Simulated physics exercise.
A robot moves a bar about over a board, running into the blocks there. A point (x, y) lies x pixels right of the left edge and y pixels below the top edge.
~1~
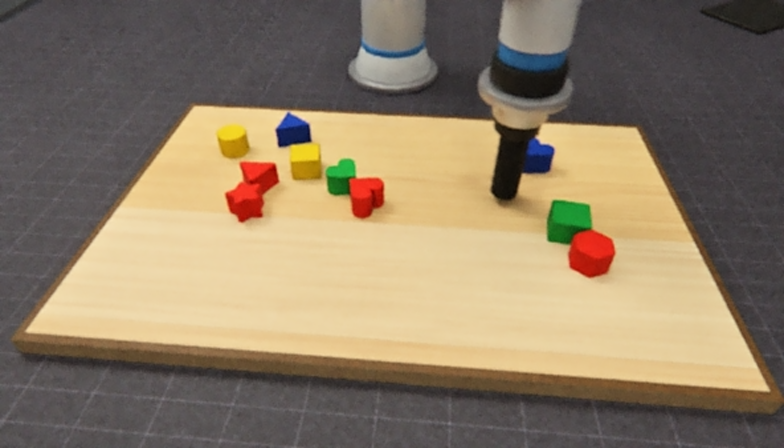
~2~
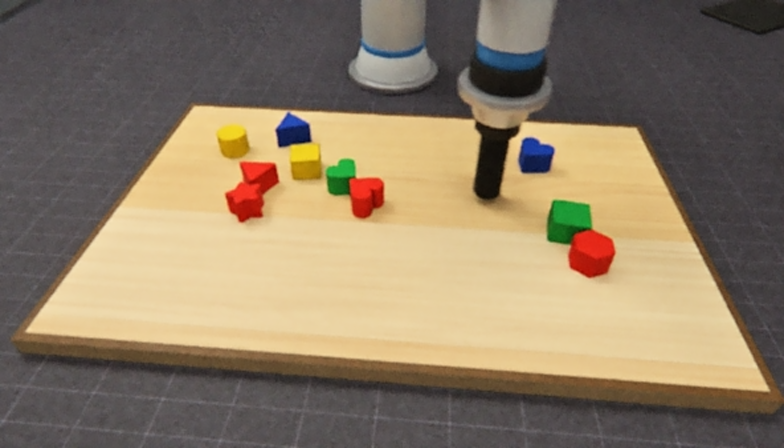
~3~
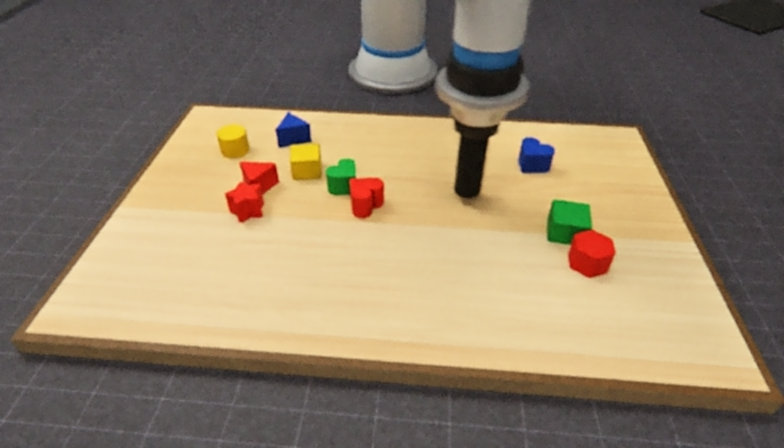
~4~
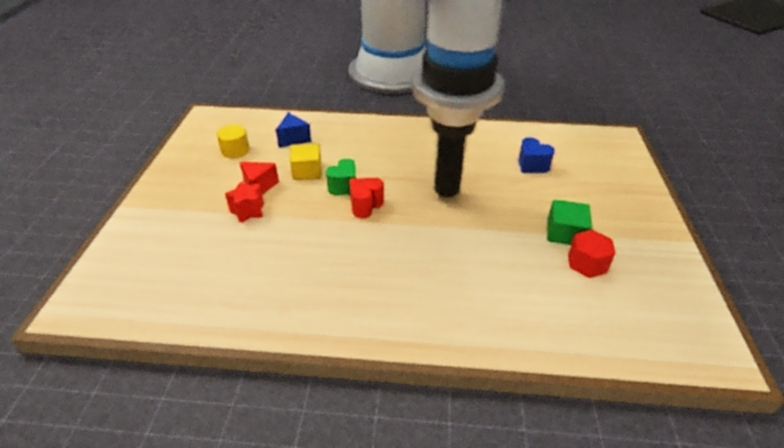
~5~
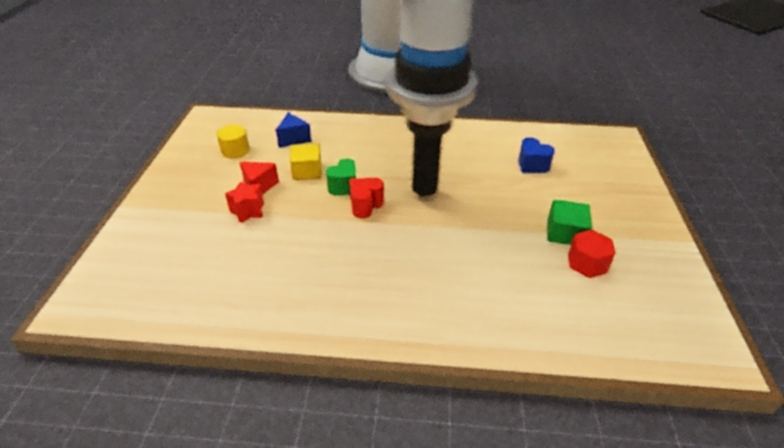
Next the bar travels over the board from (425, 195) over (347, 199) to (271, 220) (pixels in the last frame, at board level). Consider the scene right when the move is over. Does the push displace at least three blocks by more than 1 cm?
Short answer: No.
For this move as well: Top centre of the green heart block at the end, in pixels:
It is at (326, 166).
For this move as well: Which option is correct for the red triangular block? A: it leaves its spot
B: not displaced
My answer is option B.
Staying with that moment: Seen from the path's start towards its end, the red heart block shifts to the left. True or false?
That is true.
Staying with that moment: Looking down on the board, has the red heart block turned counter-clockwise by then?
Going by the path, yes.
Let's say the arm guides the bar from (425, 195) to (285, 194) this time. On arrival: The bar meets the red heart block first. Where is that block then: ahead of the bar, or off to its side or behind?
It falls back or aside.
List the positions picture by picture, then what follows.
In the first picture, bar tip at (504, 192); block tops, red star at (243, 191); red triangular block at (256, 168); green heart block at (343, 168); red heart block at (365, 186).
In the second picture, bar at (486, 191); blocks unchanged.
In the third picture, bar at (467, 190); blocks unchanged.
In the fourth picture, bar at (447, 189); blocks unchanged.
In the fifth picture, bar at (425, 188); red star at (243, 191); red triangular block at (256, 168); green heart block at (343, 168); red heart block at (365, 186).
The first path, step by step. One third of the way, bar at (372, 191); red heart block at (343, 191), turned 20° anticlockwise.
Two thirds of the way, bar at (321, 196); green heart block at (326, 166), turned 80° clockwise; red heart block at (316, 203), turned 115° anticlockwise.
At the end, bar at (269, 212); red star at (240, 191); red triangular block in place; green heart block at (326, 166), turned 80° clockwise; red heart block at (309, 207), turned 155° anticlockwise.
